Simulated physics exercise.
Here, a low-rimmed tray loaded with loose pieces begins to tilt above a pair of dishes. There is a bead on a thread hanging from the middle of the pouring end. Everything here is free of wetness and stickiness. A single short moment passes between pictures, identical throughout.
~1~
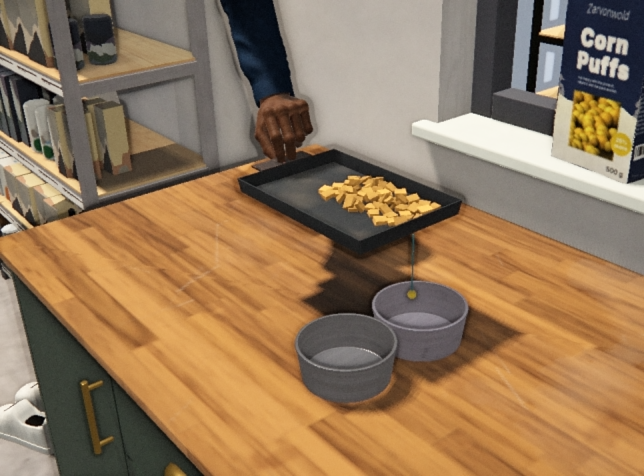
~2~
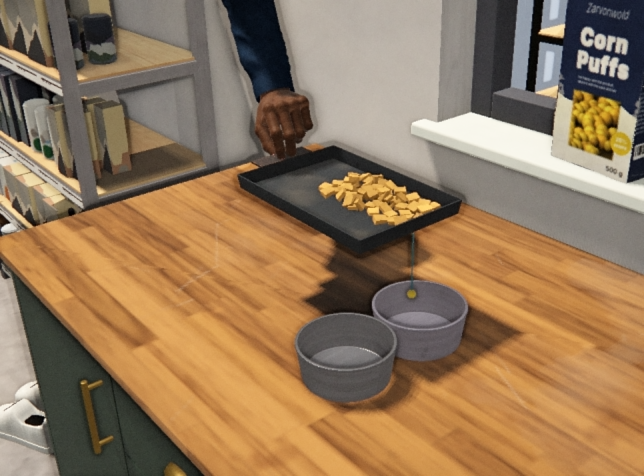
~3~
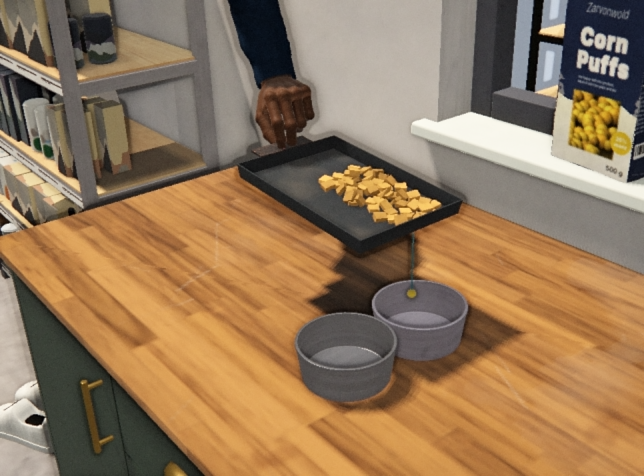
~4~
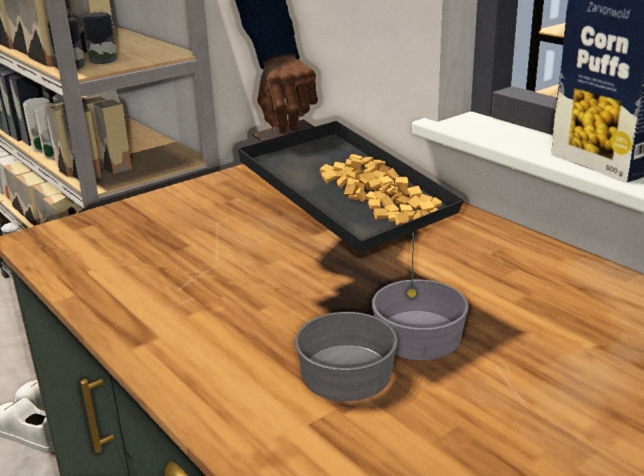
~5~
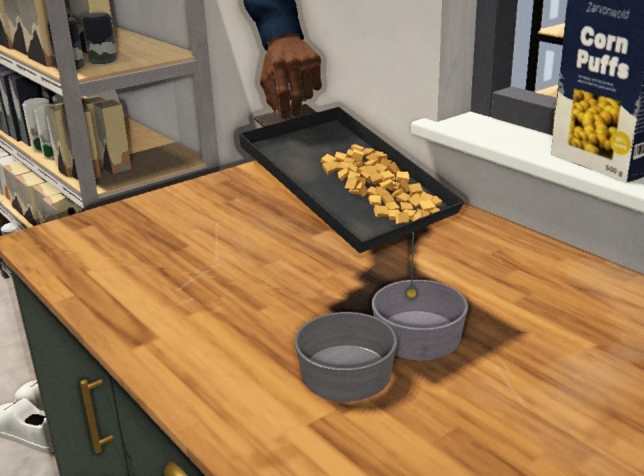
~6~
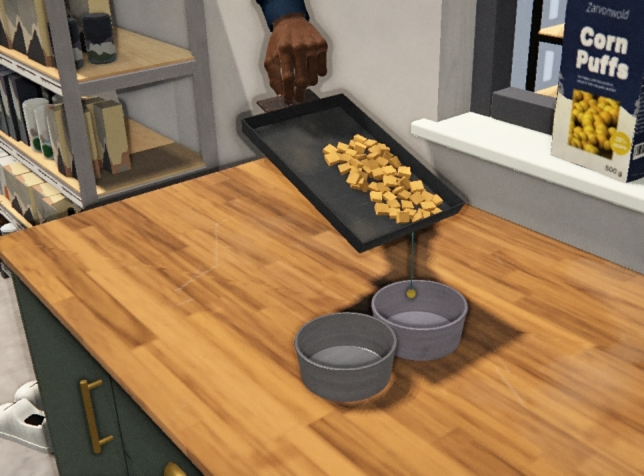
A dark tray of cereal squares gradually tilts above two gray dishes as a hand raises its far end.
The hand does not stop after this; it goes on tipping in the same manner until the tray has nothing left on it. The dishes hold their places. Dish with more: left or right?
Oh, the winner here is the right dish, by the look of it.
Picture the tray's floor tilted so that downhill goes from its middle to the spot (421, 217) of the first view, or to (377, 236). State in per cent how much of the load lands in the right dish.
30 % and 20 %.
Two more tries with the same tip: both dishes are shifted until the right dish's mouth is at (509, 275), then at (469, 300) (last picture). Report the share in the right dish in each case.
0, then 60 %.
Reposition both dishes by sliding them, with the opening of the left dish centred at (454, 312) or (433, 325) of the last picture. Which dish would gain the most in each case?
With the dishes at the first place it's the left-side dish, and at the second it's the left-side dish.
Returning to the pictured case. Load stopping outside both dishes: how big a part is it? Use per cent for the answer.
I'd put it at about 60 percent.
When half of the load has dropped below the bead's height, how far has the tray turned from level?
Reading: Some 110°.
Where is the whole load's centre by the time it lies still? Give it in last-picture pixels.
Close to (451, 354), more or less.
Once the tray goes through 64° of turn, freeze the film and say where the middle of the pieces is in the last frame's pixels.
Somewhere about pixel (420, 199).
Just after the last frame, tray tipped steeply; every one on the tray.
A moment on, tray tipped past a quarter turn; the larger part on the tray; about a tenth in the right dish; about a tenth outside both; just a few in the air.
Further on, tray tipped past a quarter turn; just a few in the left dish; roughly a third in the right dish; roughly half outside both.
When it is over, tray tipped past a quarter turn; just a few in the left dish; roughly a third in the right dish; roughly half outside both.
